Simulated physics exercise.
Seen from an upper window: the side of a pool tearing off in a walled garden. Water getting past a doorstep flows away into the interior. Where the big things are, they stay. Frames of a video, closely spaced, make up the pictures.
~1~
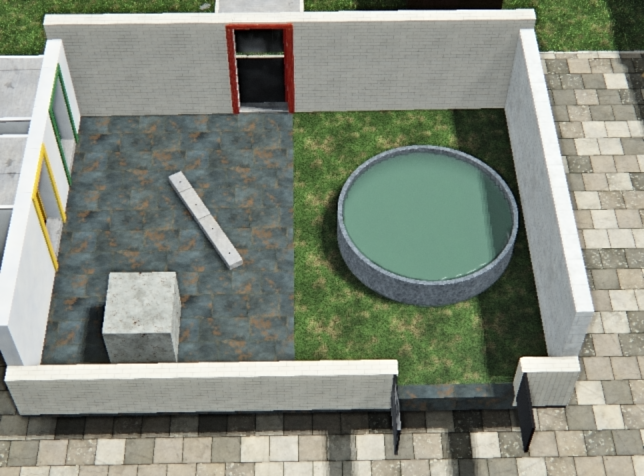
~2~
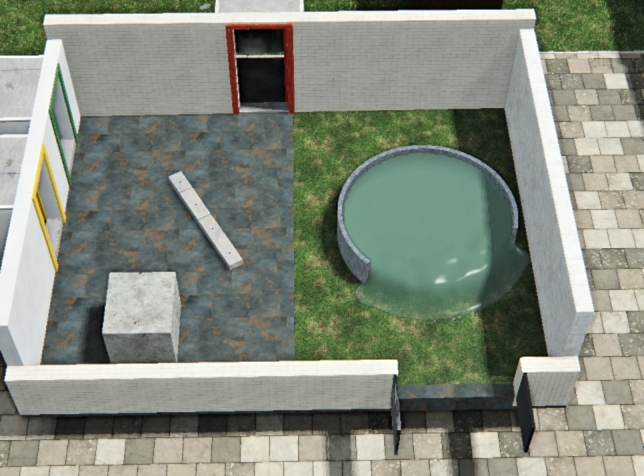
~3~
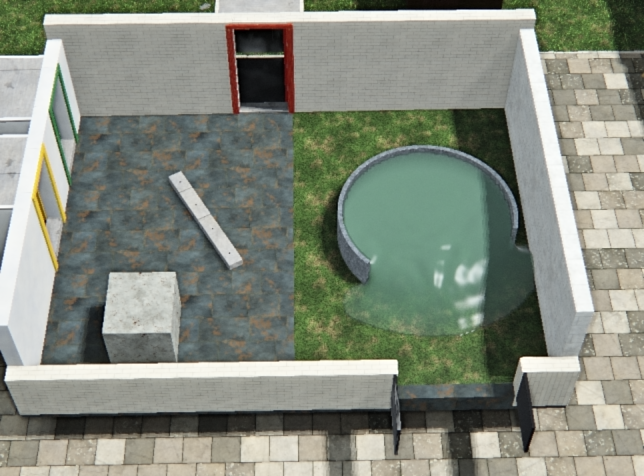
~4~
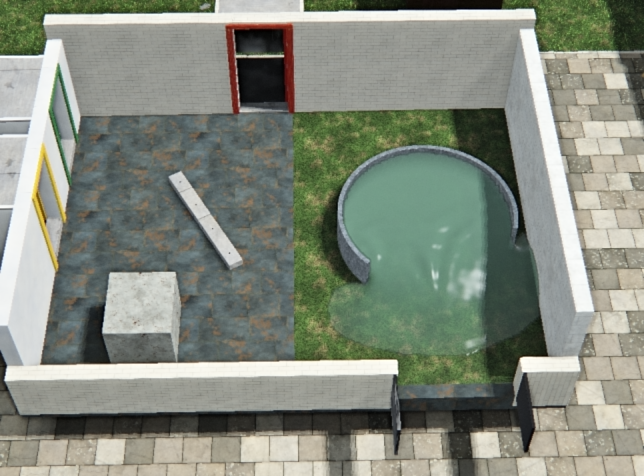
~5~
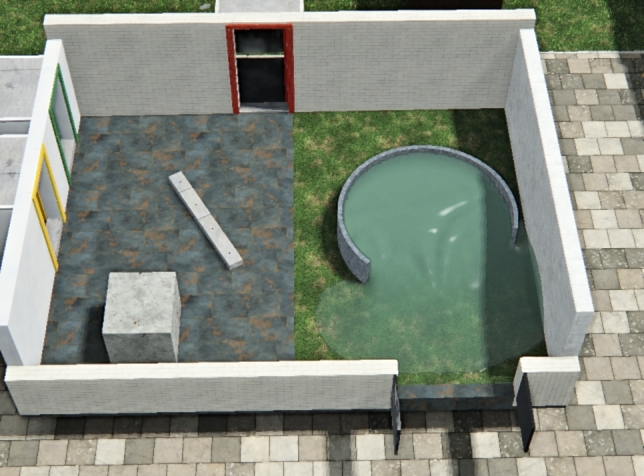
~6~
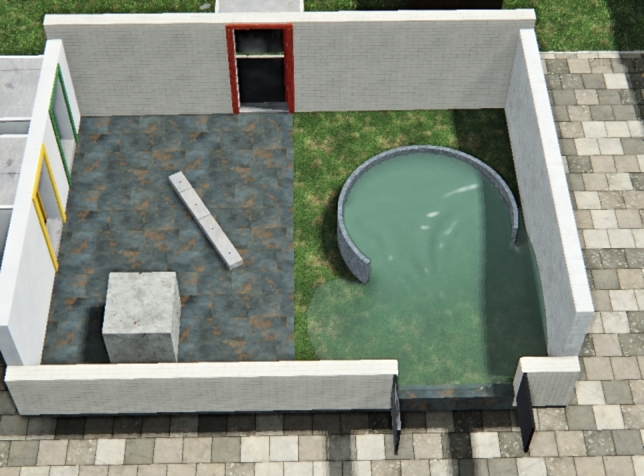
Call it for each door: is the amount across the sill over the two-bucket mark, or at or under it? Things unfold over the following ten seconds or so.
My call: The yellow door at or under the mark, the red door at or under the mark, the green door at or under the mark.
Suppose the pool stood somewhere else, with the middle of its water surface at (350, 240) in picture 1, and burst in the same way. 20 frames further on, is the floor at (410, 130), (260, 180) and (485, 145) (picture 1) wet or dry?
In turn: Free of water, free of water, free of water.
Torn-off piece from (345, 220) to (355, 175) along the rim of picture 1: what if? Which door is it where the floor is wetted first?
First to be reached: The red one.
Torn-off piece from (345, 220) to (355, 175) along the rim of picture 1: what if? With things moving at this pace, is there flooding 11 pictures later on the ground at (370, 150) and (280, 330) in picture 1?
Untouched; untouched.
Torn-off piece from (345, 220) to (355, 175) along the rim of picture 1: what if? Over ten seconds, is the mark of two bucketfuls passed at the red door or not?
Note: Red door admits more.
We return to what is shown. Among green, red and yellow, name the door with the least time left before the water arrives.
That is the one in yellow.
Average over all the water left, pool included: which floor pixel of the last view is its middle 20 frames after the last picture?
That comes out near (415, 292).
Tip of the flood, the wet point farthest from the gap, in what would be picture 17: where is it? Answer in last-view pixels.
I'd say at around (168, 389).
A moment on, water covers 20 % of the floor; the yellow door not reached, the red door not reached, the green door not reached.
Next, water covers 25 % of the floor; the yellow door not reached, the red door not reached, the green door not reached.
Then, water covers 35 % of the floor; the yellow door not reached, the red door not reached, the green door not reached.
Later, water covers 60 % of the floor; the yellow door wet at the sill, nothing in, the red door not reached, the green door not reached.
In the end, water covers 85 % of the floor; the yellow door wet at the sill, nothing in, the red door not reached, the green door wet at the sill, nothing in.
